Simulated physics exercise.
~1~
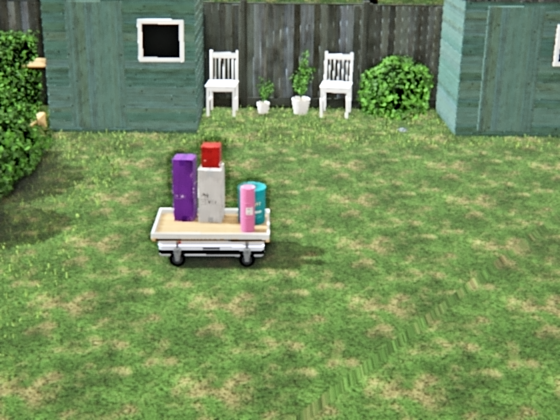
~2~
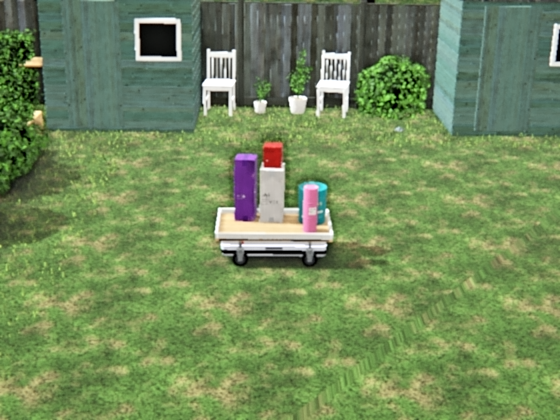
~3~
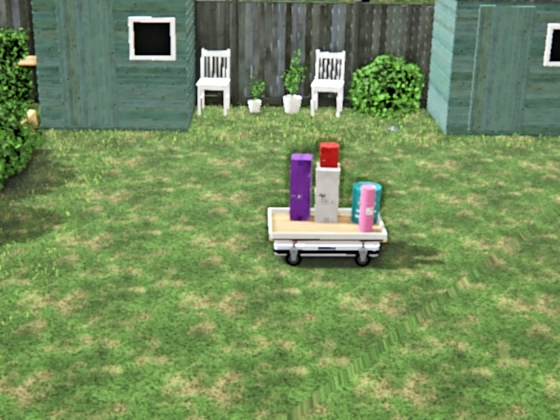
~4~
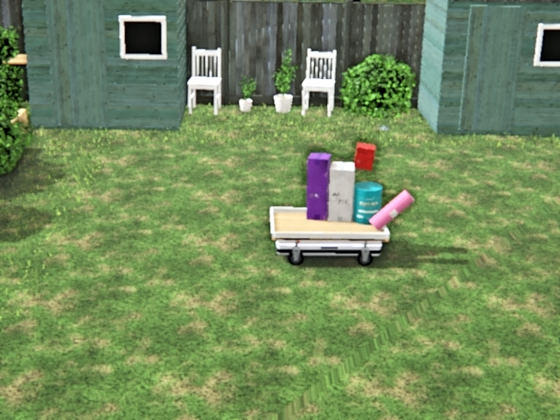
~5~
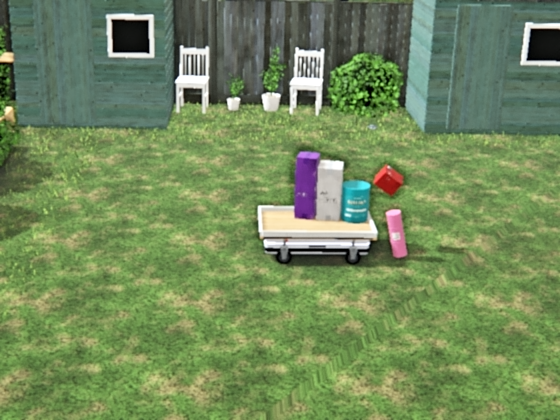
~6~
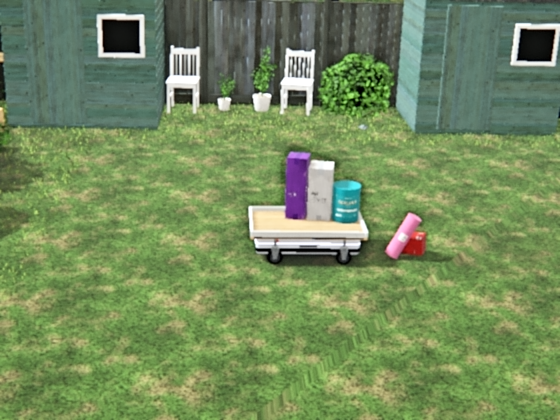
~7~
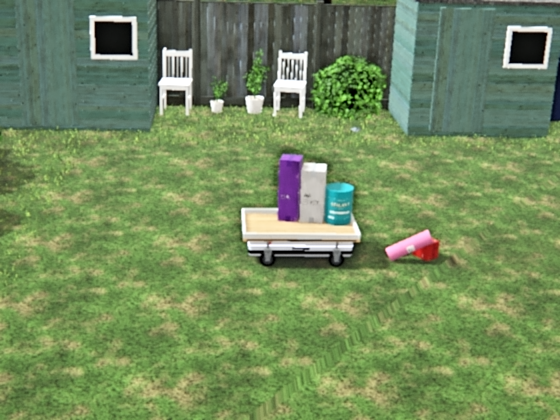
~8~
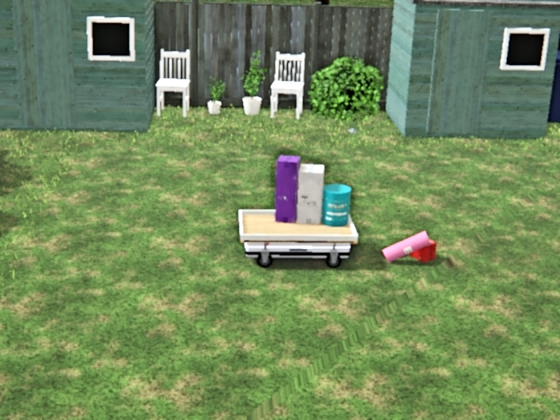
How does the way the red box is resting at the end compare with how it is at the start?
At the start the red box is upright on top of the white box, but at the end it lies on its side on the grass.
